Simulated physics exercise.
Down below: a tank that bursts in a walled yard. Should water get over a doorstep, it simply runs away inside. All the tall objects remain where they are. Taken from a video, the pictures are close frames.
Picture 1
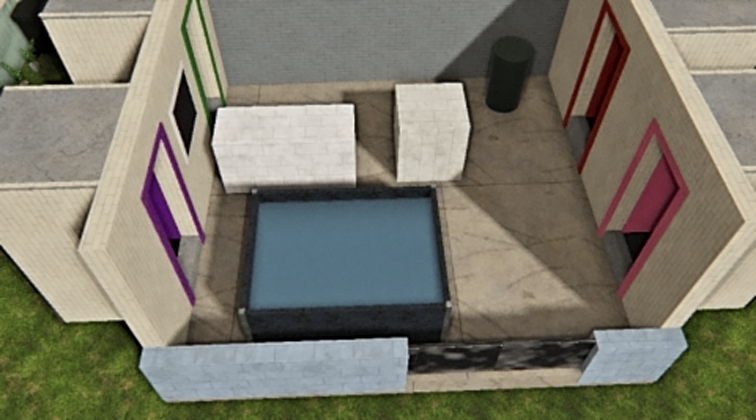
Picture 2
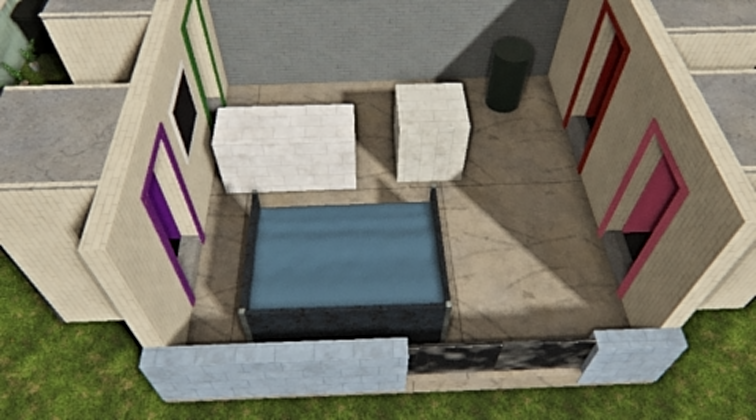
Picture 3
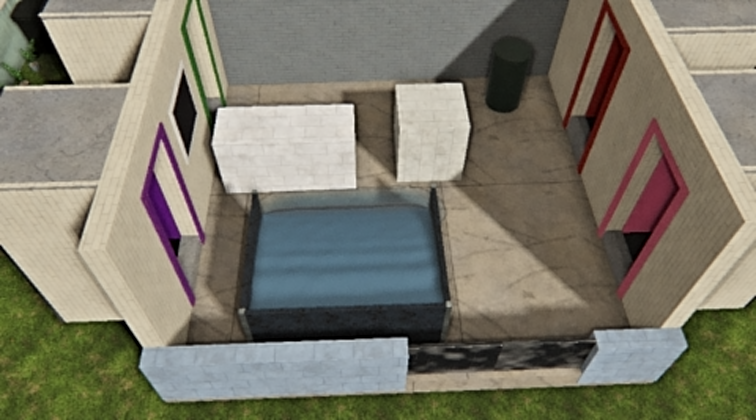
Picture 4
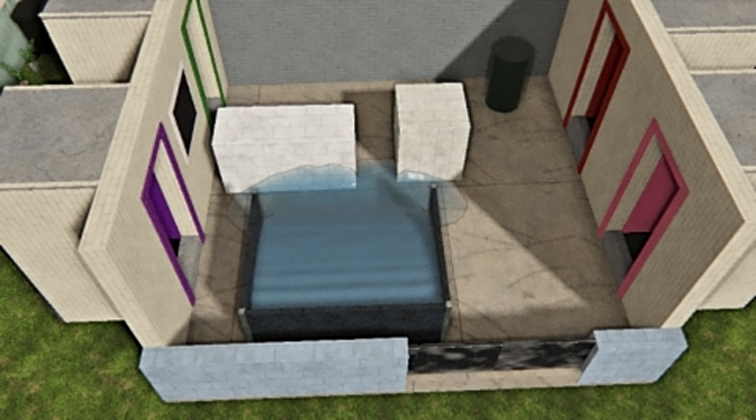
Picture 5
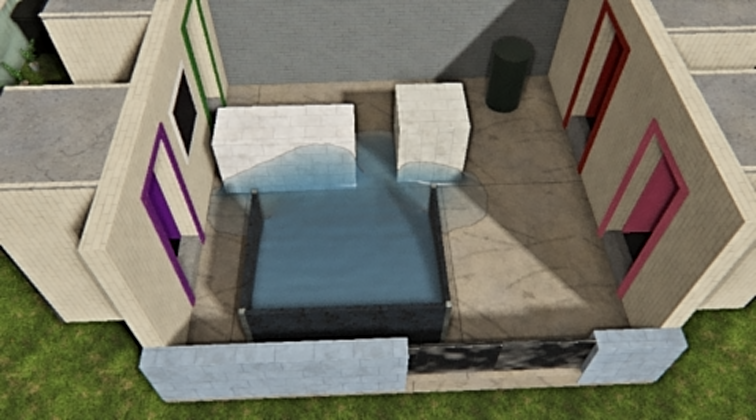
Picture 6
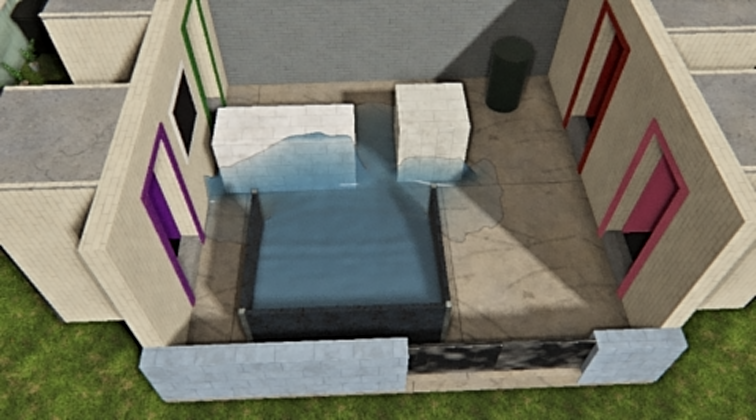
At first, a dark-walled open tank of still blue water stands in a walled yard with coloured doorways. Its far side disappears, and the water ripples and pours out through the gap. It spreads across the floor, splashes up two pale blocks, and pushes between and around them.
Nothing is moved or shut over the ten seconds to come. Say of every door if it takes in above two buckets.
Pink door: At most two buckets, red door: At most two buckets, purple door: At most two buckets, green door: At most two buckets.
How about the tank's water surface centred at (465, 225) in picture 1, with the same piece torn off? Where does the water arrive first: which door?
The red one, that's the one.
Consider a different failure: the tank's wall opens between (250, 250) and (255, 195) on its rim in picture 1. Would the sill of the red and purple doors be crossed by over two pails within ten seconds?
The red door falls short, the purple door exceeds the limit.
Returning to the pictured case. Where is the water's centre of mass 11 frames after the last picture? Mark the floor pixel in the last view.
Near (355, 206) in the last view.
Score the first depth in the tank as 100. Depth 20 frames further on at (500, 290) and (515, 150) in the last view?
The first spot is at about 2 percent, the second at about 6 percent.
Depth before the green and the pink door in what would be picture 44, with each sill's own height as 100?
Around 50 in a hundred for the first and 50 in a hundred for the second.
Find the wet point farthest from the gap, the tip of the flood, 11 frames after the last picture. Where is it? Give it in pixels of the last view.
Farthest reach: About (547, 77).
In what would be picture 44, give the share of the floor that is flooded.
I'd guess some 100 per cent.
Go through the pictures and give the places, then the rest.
The open tank at (345, 249) is whole and still, in the first picture.
The front is at a hidden place, out from the gap on the open tank's far side, in the second picture.
The front is at a hidden place, out from the gap on the open tank's far side, in the third picture.
Water pours out on the open tank's far side and has run to (447, 181), in the fourth picture.
The front is at (216, 192), out from the gap on the open tank's far side, in the fifth picture.
The front is at (384, 107), out from the gap on the open tank's far side, in the sixth picture.
A moment on, water covers 50 % of the floor; the pink door not reached, the red door wet at the sill, nothing in, the purple door wet at the sill, nothing in, the green door wet at the sill, nothing in.
Next, water covers 75 % of the floor; the pink door wet at the sill, nothing in, the red door wet at the sill, nothing in, the purple door wet at the sill, nothing in, the green door wet at the sill, nothing in.
Then, water covers 90 % of the floor; the pink door under two buckets in, the red door wet at the sill, nothing in, the purple door wet at the sill, nothing in, the green door wet at the sill, nothing in.
Later, water covers 100 % of the floor; the pink door under two buckets in, the red door wet at the sill, nothing in, the purple door wet at the sill, nothing in, the green door wet at the sill, nothing in.
In the end, water covers 100 % of the floor; the pink door under two buckets in, the red door wet at the sill, nothing in, the purple door under two buckets in, the green door wet at the sill, nothing in.
